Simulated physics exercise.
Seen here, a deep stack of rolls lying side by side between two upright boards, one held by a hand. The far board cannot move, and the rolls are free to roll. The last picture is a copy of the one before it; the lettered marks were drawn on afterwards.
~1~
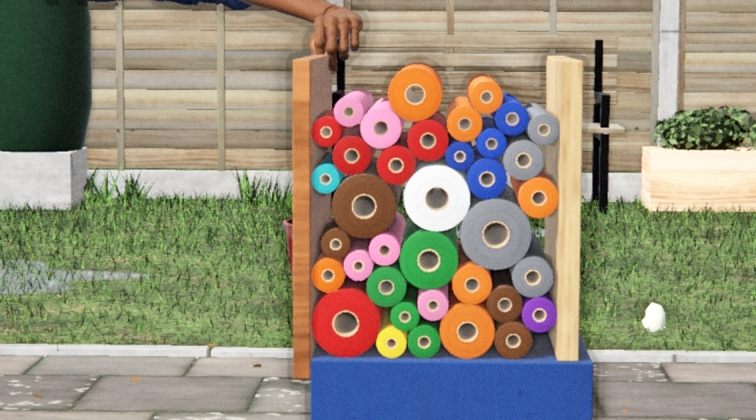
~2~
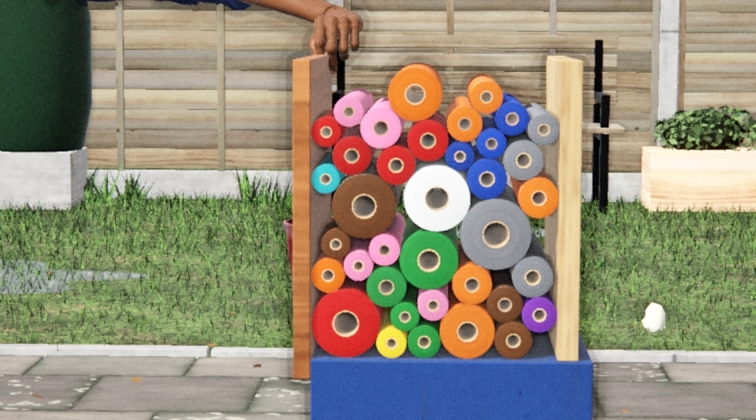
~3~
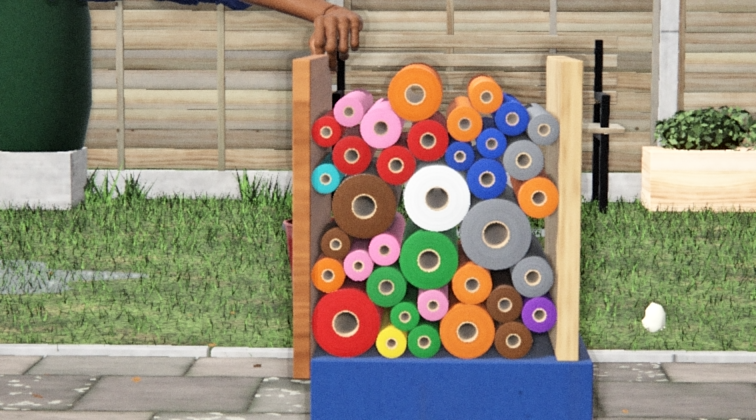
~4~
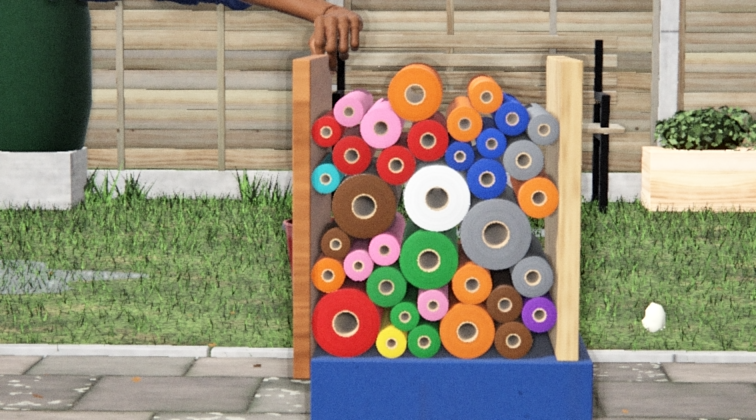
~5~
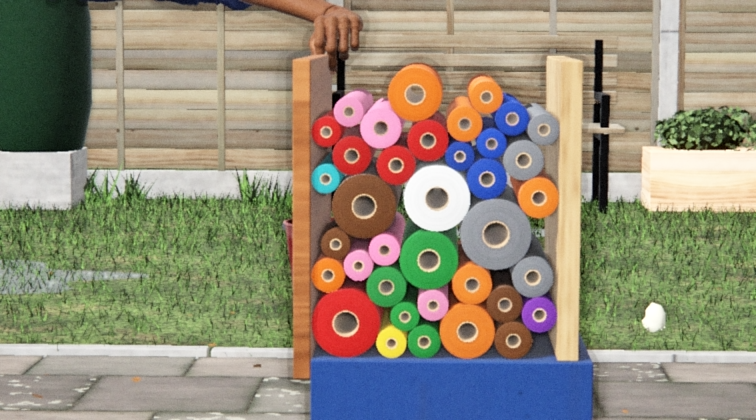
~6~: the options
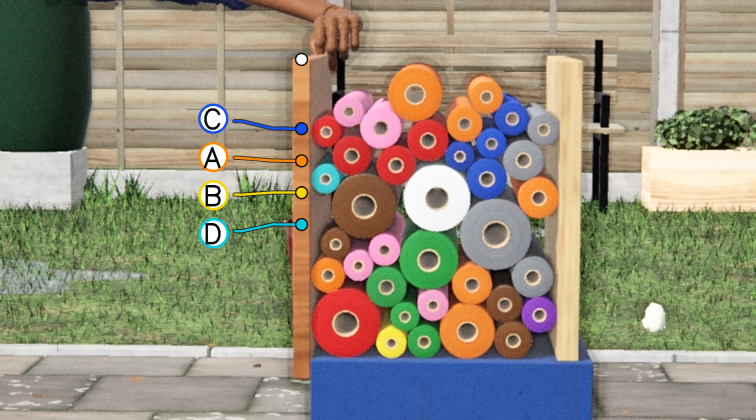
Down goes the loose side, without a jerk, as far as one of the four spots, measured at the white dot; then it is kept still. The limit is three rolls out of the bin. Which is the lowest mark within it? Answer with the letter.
B is the limit.
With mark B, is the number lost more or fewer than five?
Fewer than five.
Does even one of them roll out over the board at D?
At D: Yes.
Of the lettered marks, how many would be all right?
Three of them.
On the marked copy, A at (301, 161); B at (302, 192); C at (301, 129); D at (302, 225); the white dot at (301, 59).
Following B. Soon after the start, top of the board (311, 121).
Later, top of the board (311, 190).
In the end, top of the board (311, 192), one out over the board.
As for the rest, A none out over the board; C none out over the board; D more than three out over the board.
